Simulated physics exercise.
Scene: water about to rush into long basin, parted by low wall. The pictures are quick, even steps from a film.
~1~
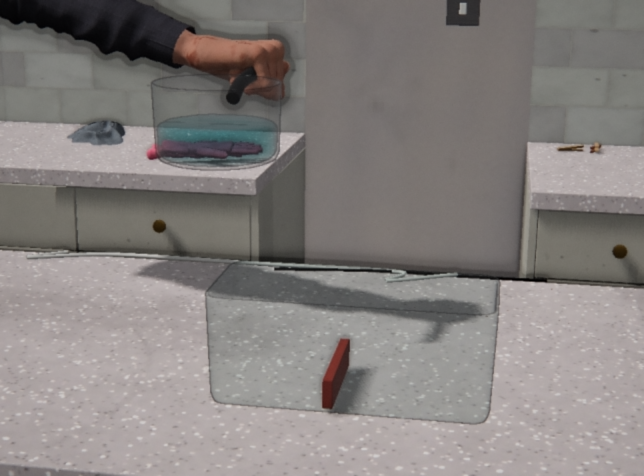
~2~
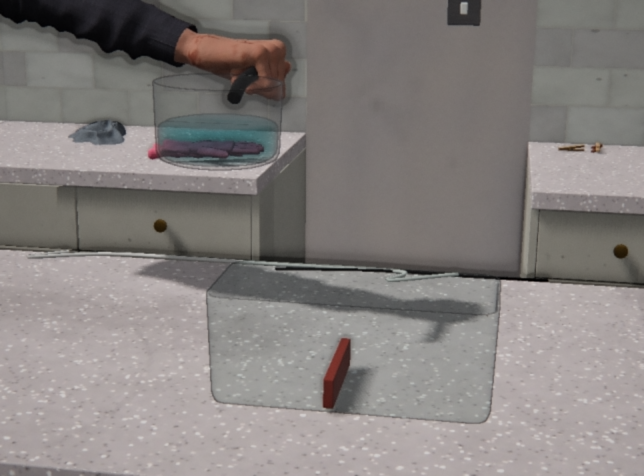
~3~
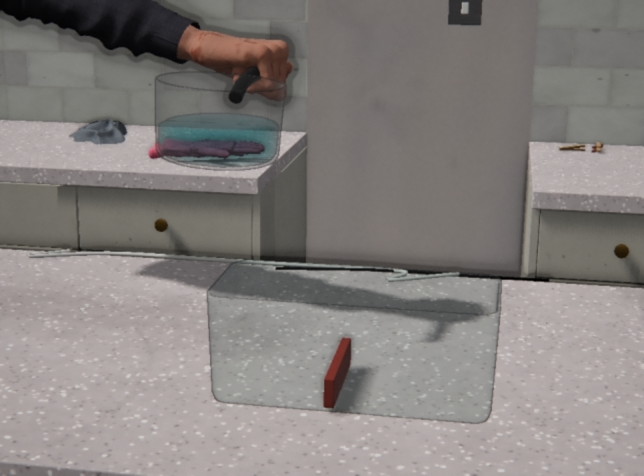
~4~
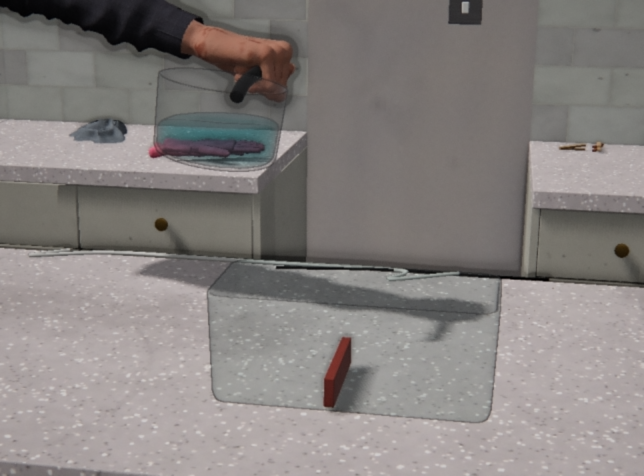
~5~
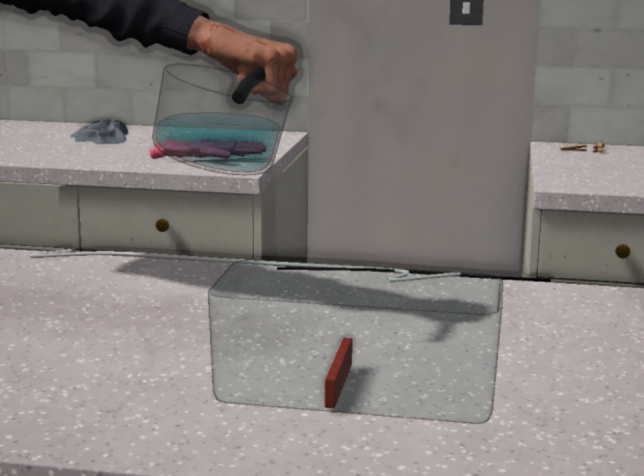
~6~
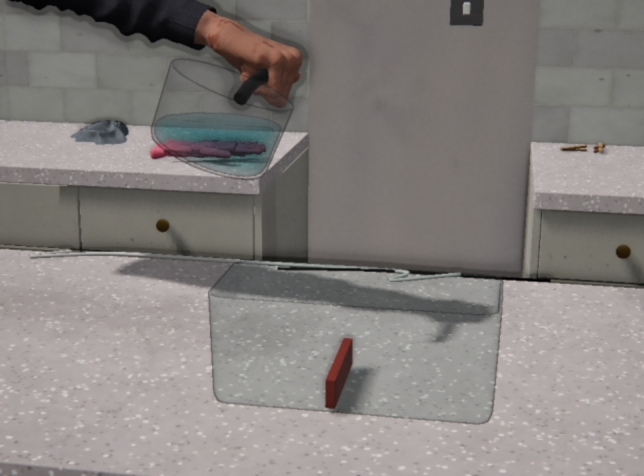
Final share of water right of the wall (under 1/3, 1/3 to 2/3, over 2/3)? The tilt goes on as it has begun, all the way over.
1/3 to 2/3.
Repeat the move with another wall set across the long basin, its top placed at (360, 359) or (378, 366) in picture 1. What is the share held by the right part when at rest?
Around 5 per cent for the first, around 10 per cent for the second.
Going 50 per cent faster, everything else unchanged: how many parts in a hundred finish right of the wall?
It comes to some 35 per cent.
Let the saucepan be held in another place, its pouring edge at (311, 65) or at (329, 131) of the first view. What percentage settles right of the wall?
90 %, then 90 %.
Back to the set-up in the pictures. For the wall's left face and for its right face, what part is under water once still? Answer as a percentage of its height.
On the left it is 50 per cent, on the right 30.
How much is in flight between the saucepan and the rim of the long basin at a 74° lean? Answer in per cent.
Something like 30 per cent of it.
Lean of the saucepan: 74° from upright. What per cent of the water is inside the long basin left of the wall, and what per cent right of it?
Left: 0 %; right: 0 %.
A moment on, the saucepan is tipped part way and 71 per cent is still to pour, 1 is left of the wall and 0 right of it.
Next, the saucepan is tipped on its side and 24 per cent is still to pour, 21 is left of the wall and 33 right of it.
Then the saucepan is tipped on its side and 5 per cent is still to pour, 48 is left of the wall and 40 right of it.
Later the saucepan is tipped on its side and 1 per cent is still to pour, 58 is left of the wall and 40 right of it.
At rest 58 per cent lies left of the wall, 40 right of it and 1 outside.
